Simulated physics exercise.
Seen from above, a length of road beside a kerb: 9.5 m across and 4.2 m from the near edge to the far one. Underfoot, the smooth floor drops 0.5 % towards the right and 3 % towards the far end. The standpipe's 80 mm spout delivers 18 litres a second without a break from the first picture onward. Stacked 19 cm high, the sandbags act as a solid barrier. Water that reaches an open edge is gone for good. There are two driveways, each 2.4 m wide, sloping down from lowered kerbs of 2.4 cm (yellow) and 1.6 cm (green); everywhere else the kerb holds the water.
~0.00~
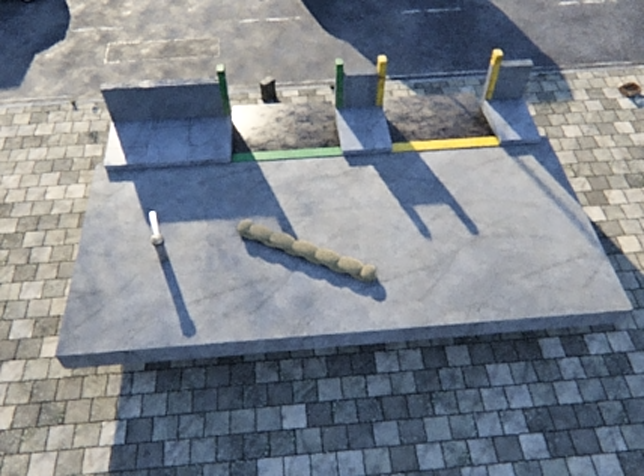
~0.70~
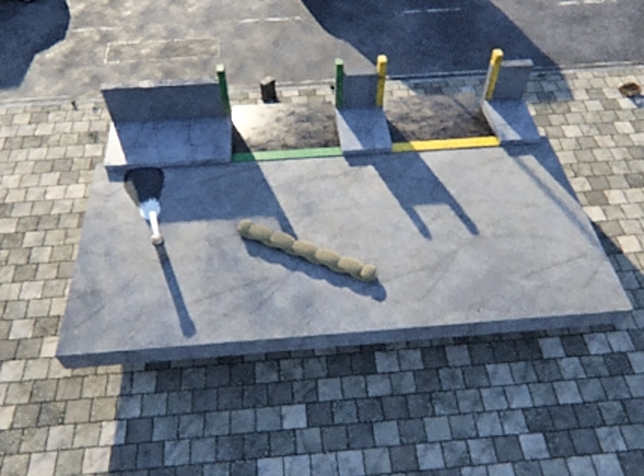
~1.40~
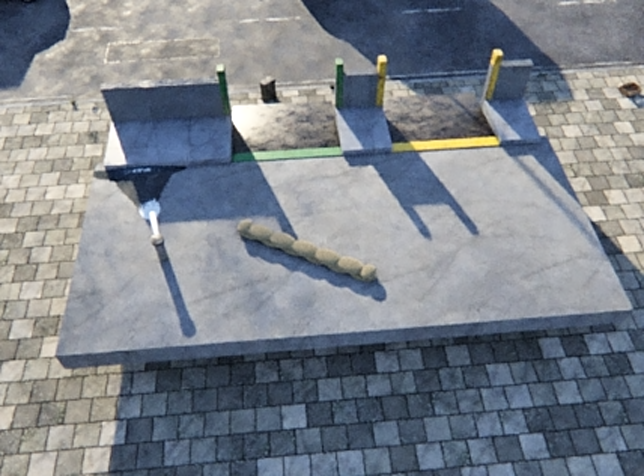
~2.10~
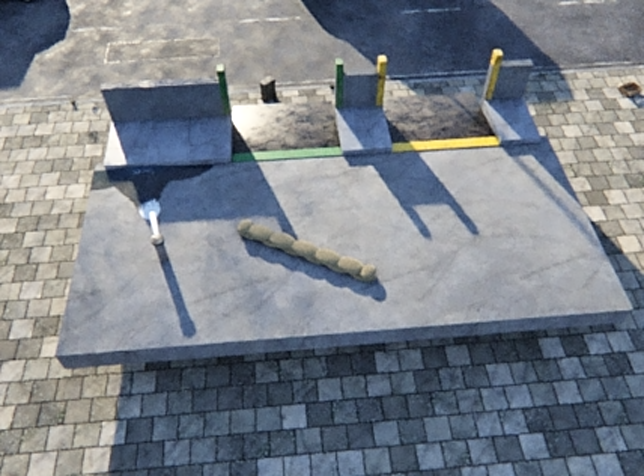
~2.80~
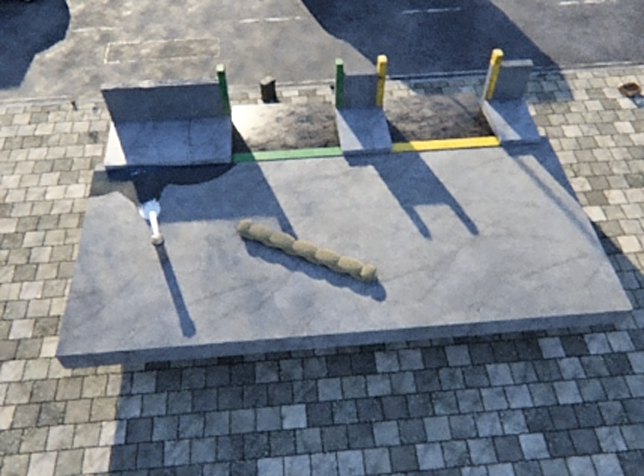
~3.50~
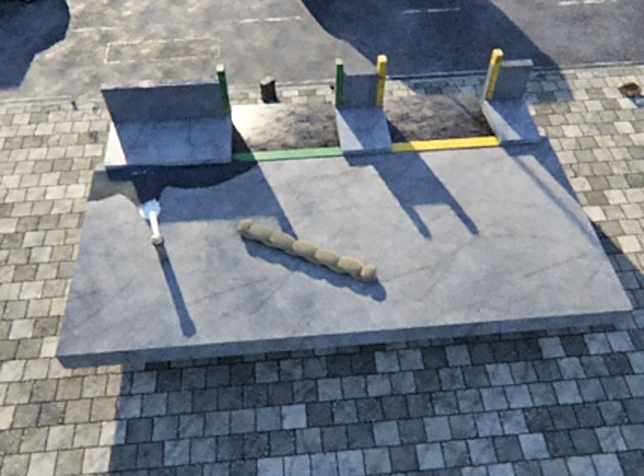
Water pours from a small white spout at the left of a smooth grey slab, spreading as a dark patch toward the upright wall behind it, then creeping right along its base. Seen from above by a still camera, the slab lies on grey and tan paving beside a road. A diagonal row of tan sandbags stays put mid-slab, below green and yellow posts and strips marking two openings.
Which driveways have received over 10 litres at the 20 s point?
The yellow driveway will get less than the stated amount; the green driveway will get more than the stated amount.
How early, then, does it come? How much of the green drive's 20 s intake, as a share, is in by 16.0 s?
I'd say close to 65 in a hundred.
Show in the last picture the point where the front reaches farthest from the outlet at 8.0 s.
Roughly at (366, 155).
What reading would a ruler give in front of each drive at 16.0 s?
Depths in centimetres: Yellow 2.0, green 2.5.
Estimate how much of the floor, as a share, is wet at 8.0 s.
10 %.
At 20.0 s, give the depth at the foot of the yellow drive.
I'd put it at around 2.0 centimetres deep.
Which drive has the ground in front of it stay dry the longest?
The yellow one.
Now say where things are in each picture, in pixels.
In the first frame, the jet has just started at (156, 232); the ground is still dry.
In the second frame, from the spout at (156, 232) the water has spread over 0.8 m2; its tip is at (132, 170), and it is 1.5 cm deep on average.
In the third frame, the jet leaves at (156, 232); the sheet reaches (95, 172), 2.9 m away, and wets 1.1 m2.
In the fourth frame, from the spout at (156, 232) the water has spread over 1.5 m2; its tip is at (95, 172), and it is 1.6 cm deep on average.
In the fifth frame, from the spout at (156, 232) the water has spread over 2.0 m2; its tip is at (95, 172), and it is 1.5 cm deep on average.
In the sixth frame, the jet leaves at (156, 232); the sheet reaches (256, 162), 3.0 m away, and wets 2.4 m2.
After 5.0 s water covers 5 % of the floor and is deepest (10 cm) near (140, 169); yellow driveway not reached, green driveway 1.2 cm at the lowered kerb, 0 L in.
After 8.0 s water covers 10 % of the floor and is deepest (10 cm) near (140, 169); yellow driveway not reached, green driveway 2.3 cm at the lowered kerb, 2 L in.
After 12.0 s water covers 15 % of the floor and is deepest (10 cm) near (140, 169); yellow driveway not reached, green driveway 2.5 cm at the lowered kerb, 9 L in.
After 16.0 s water covers 15 % of the floor and is deepest (10 cm) near (140, 169); yellow driveway 1.9 cm at the lowered kerb, 0 L in, green driveway 2.5 cm at the lowered kerb, 20 L in.
After 20.0 s water covers 20 % of the floor and is deepest (10 cm) near (140, 169); yellow driveway 2.2 cm at the lowered kerb, 0 L in, green driveway 2.6 cm at the lowered kerb, 32 L in.
